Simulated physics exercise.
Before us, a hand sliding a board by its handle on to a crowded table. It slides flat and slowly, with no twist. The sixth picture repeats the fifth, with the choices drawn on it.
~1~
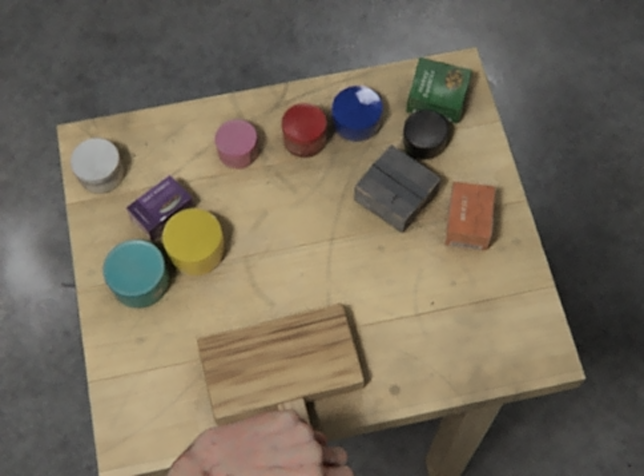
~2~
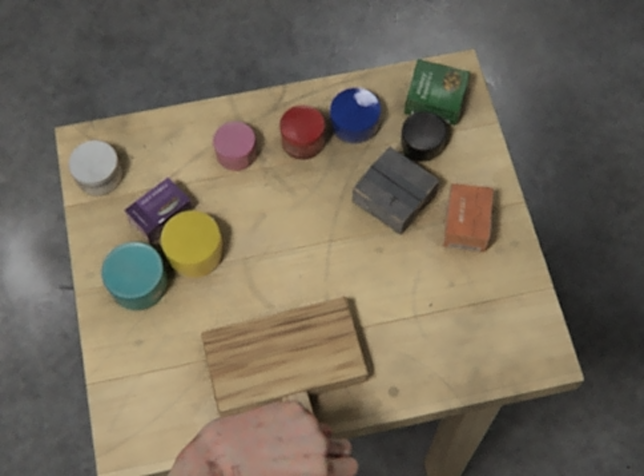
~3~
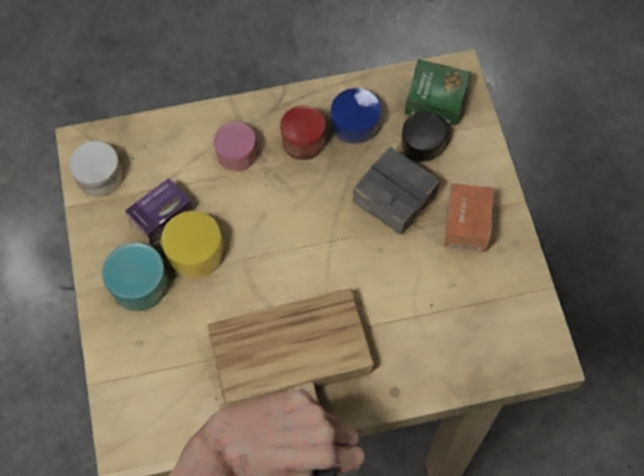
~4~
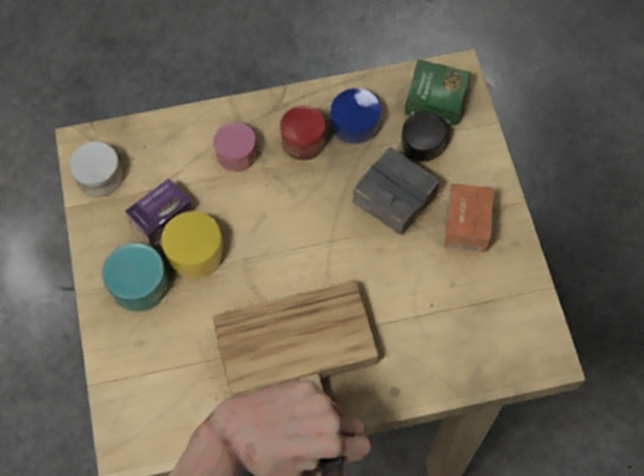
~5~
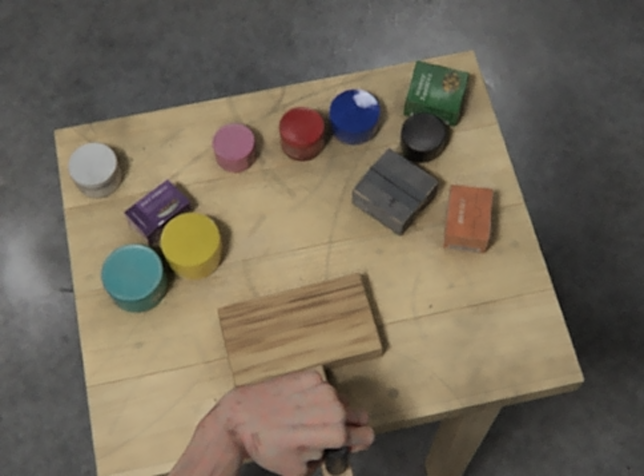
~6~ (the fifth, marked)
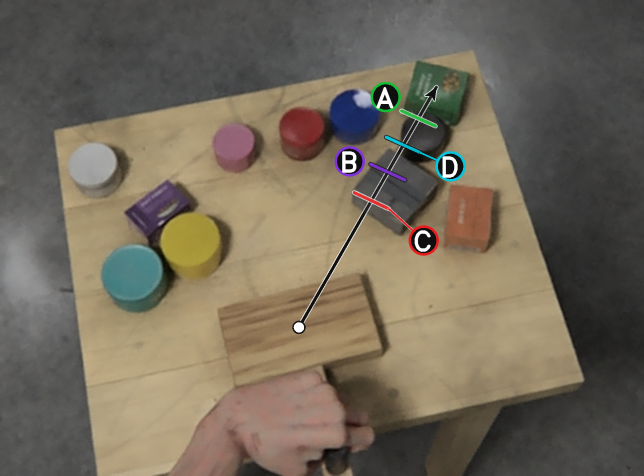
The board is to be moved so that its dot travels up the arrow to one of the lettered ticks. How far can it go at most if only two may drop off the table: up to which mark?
The farthest such stop is A.
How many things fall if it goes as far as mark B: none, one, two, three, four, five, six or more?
In all, none.
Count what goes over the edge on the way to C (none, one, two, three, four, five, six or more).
The count is none.
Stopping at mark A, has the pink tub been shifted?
By then, no.
On the marked copy, A at (419, 119); B at (388, 172); C at (371, 201); D at (403, 145); the arrow from (299, 327) to (436, 87); the white dot at (299, 327).
Taking A. A third of the way, board (345, 252); black jar (424, 131); grey box (400, 171).
Two thirds of the way, board (387, 178); green packet (450, 50); black jar (407, 65).
When it is over, board (418, 125); green packet over the edge; black jar over the edge; two fallen.
As for the rest, B is within the limit but short; C is within the limit but short; D is within the limit but short.
